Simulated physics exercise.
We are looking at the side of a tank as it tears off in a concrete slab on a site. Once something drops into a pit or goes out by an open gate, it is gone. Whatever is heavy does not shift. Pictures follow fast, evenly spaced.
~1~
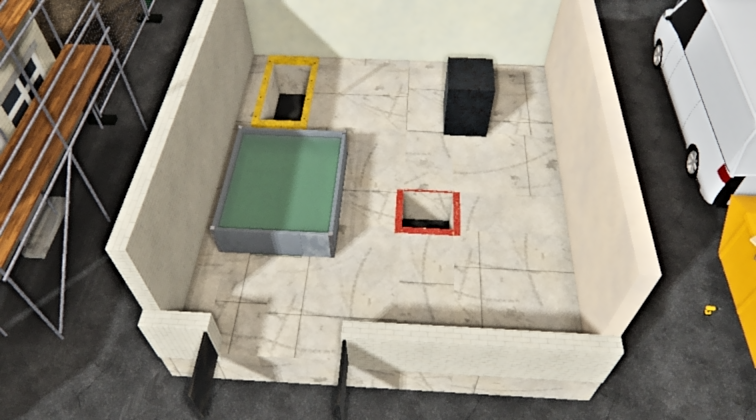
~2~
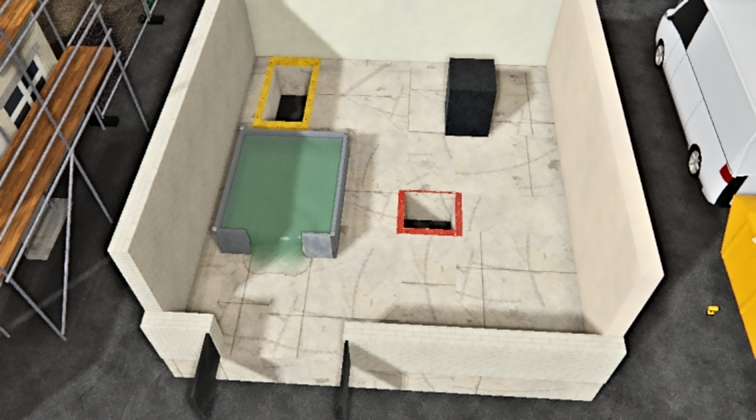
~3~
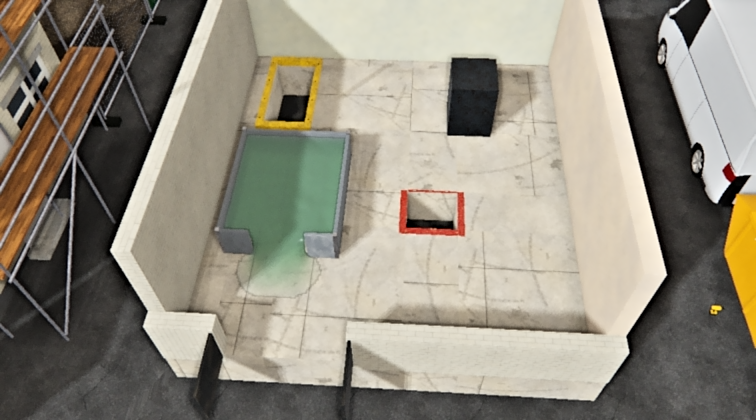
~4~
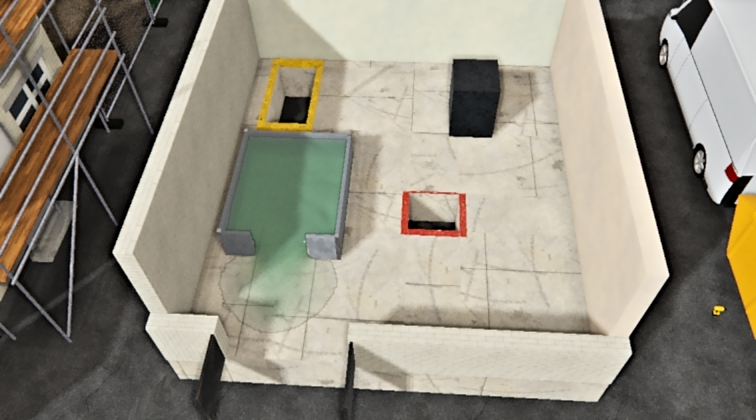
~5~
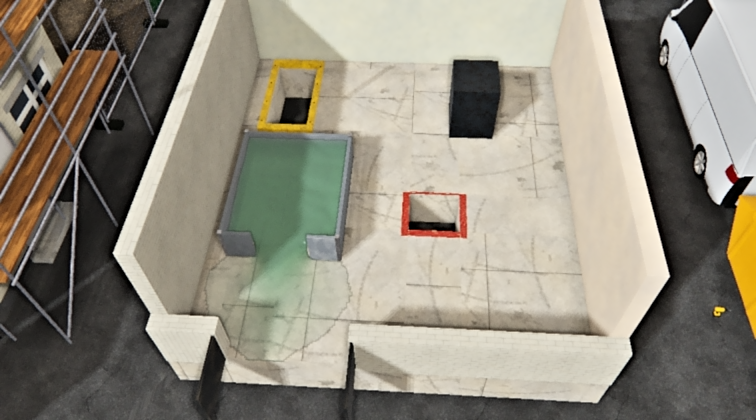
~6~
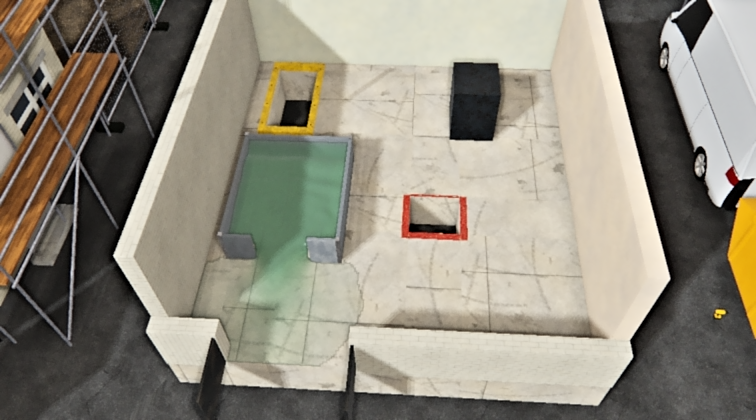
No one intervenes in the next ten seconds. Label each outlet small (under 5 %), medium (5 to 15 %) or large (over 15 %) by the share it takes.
Labels: Gate: Large, red pit: Small, yellow pit: Small.
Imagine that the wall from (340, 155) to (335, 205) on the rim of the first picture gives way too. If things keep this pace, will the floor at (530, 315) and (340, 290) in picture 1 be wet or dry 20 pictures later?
Going one by one: Sodden and then puddle-free.
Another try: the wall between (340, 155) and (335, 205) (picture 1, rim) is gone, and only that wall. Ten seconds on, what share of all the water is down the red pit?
The red pit gets 50 per cent.
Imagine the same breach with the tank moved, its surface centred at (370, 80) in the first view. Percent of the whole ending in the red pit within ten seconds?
Share in the red pit - 20 %.
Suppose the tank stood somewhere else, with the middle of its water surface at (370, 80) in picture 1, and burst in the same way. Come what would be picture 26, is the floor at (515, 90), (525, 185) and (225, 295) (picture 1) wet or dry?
Spot 1 unwetted, spot 2 unwetted, and spot 3 wetted.
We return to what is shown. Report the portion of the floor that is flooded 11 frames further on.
Close to 15 %.
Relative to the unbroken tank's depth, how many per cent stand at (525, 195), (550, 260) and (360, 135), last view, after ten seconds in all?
2, 2, 2 %.
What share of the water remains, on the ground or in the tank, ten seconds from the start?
My figure is close to 38 percent.
A moment on, water covers 15 % of the floor; the gate 7 %, the red pit 0 %, the yellow pit 0 %.
Next, water covers 15 % of the floor; the gate 17 %, the red pit 0 %, the yellow pit 0 %.
Then, water covers 25 % of the floor; the gate 30 %, the red pit 0 %, the yellow pit 0 %.
Later, water covers 30 % of the floor; the gate 47 %, the red pit 0 %, the yellow pit 0 %.
In the end, water covers 30 % of the floor; the gate 61 %, the red pit 0 %, the yellow pit 0 %.
